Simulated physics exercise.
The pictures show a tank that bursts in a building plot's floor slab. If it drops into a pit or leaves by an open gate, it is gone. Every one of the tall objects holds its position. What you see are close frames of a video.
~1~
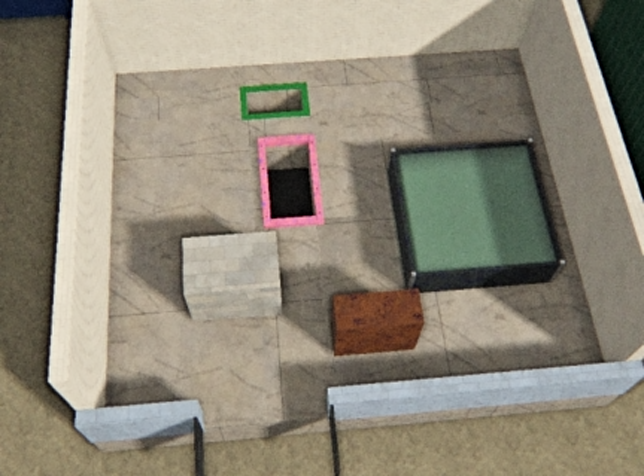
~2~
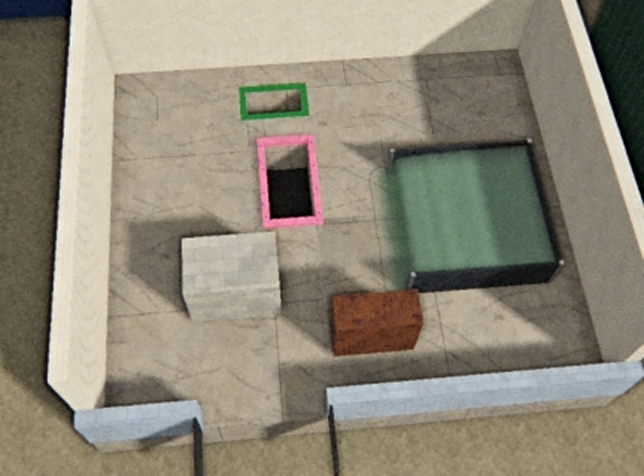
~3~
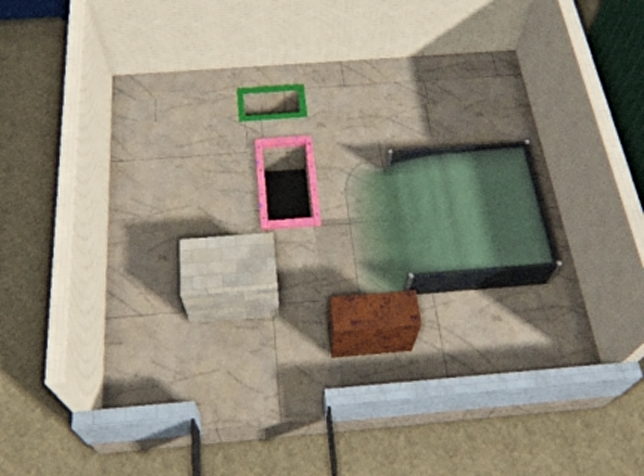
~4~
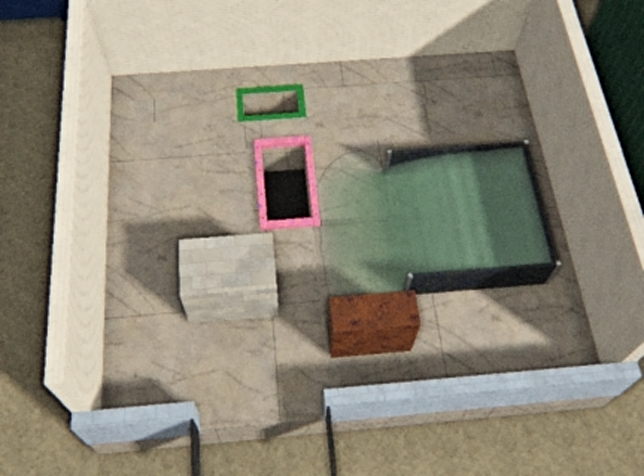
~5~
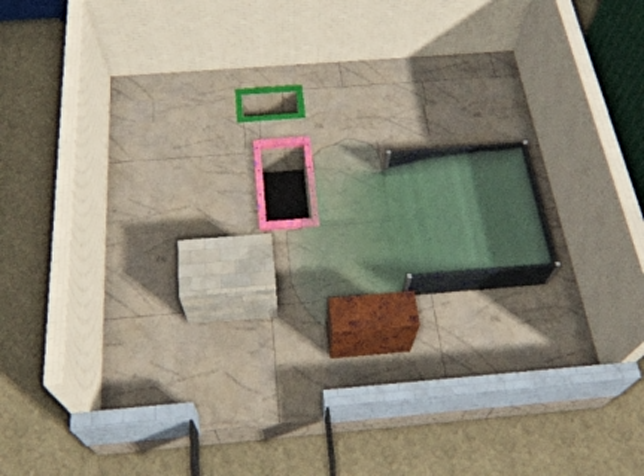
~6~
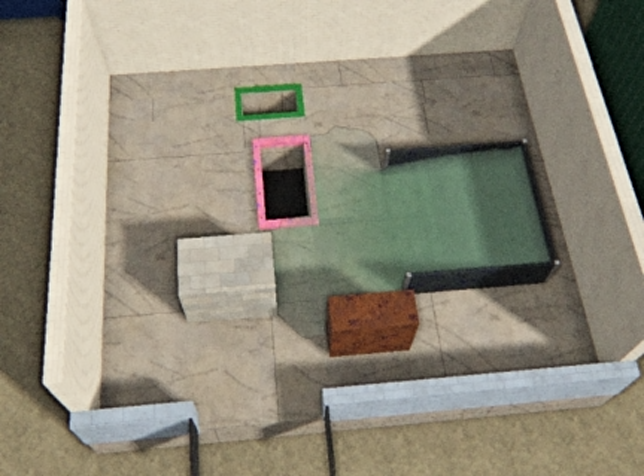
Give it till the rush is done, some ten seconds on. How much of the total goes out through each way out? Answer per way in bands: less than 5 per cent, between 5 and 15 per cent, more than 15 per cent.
Going out through each: The gate, more than 15 per cent; the green pit, between 5 and 15 per cent; the pink pit, more than 15 per cent.
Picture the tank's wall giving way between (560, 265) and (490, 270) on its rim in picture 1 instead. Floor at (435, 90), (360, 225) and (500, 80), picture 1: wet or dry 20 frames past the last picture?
Going point by point: Left unwetted, left unwetted, left unwetted.
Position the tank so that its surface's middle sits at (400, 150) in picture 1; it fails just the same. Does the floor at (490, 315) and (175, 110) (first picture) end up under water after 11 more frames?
One after the other, they come out spared and submerged.
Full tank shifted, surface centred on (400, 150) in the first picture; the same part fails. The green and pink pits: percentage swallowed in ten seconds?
Shares - green: 12 in a hundred; pink: 45 in a hundred.
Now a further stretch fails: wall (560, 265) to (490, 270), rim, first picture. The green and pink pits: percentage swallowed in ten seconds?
Near enough: Green 2 percent, pink 0 percent.
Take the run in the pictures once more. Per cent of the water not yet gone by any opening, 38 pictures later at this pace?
I'd say roughly 64 percent.
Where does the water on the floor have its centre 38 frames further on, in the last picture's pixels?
Roughly (298, 220) in the last picture.
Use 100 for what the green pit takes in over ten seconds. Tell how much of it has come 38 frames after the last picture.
I make it 40 per cent.
A moment on, water covers 25 % of the floor; the gate 0 %, the green pit 0 %, the pink pit 6 %.
Next, water covers 40 % of the floor; the gate 1 %, the green pit 1 %, the pink pit 12 %.
Then, water covers 55 % of the floor; the gate 6 %, the green pit 2 %, the pink pit 18 %.
Later, water covers 75 % of the floor; the gate 12 %, the green pit 4 %, the pink pit 19 %.
In the end, water covers 95 % of the floor; the gate 17 %, the green pit 10 %, the pink pit 19 %.
